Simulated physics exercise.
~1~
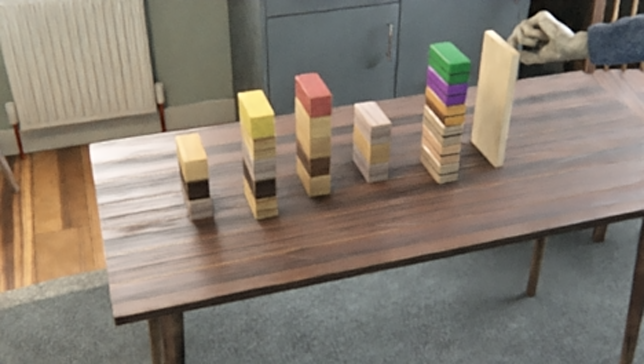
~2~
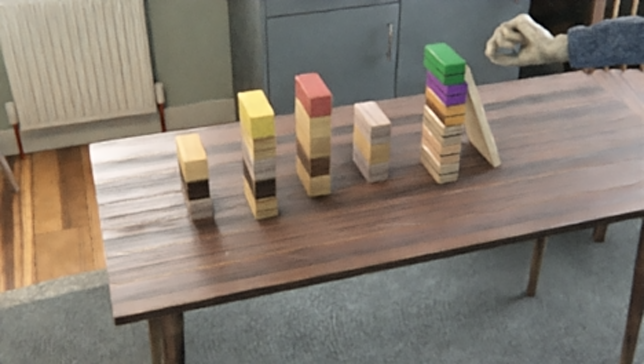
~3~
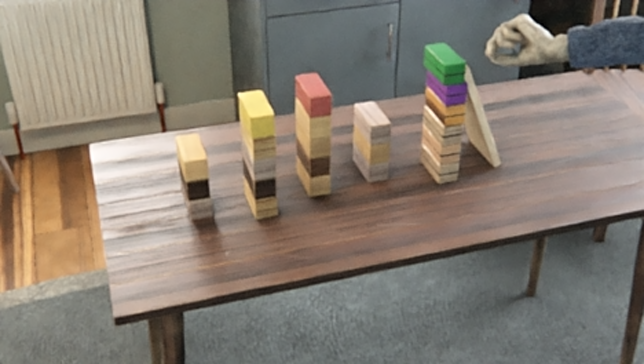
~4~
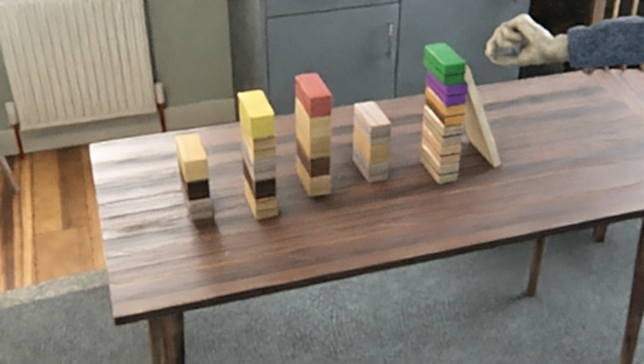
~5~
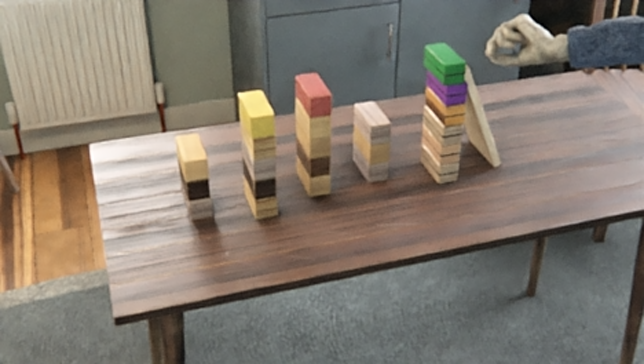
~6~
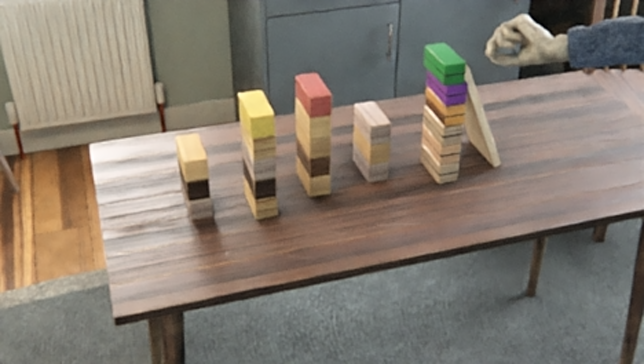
At the start, five separate stacks of wooden blocks stand in a row on a dark wooden table, with a tall pale board upright at the right end and a hand just beside its top. The board tips to the left, away from the hand, and its upper part comes to rest against the stack topped with green and purple blocks. That stack stays standing, the green block still on top and the purple one beneath it. The stacks topped with red and yellow remain untouched. At the end, the board leans motionless while the hand hovers to the right.
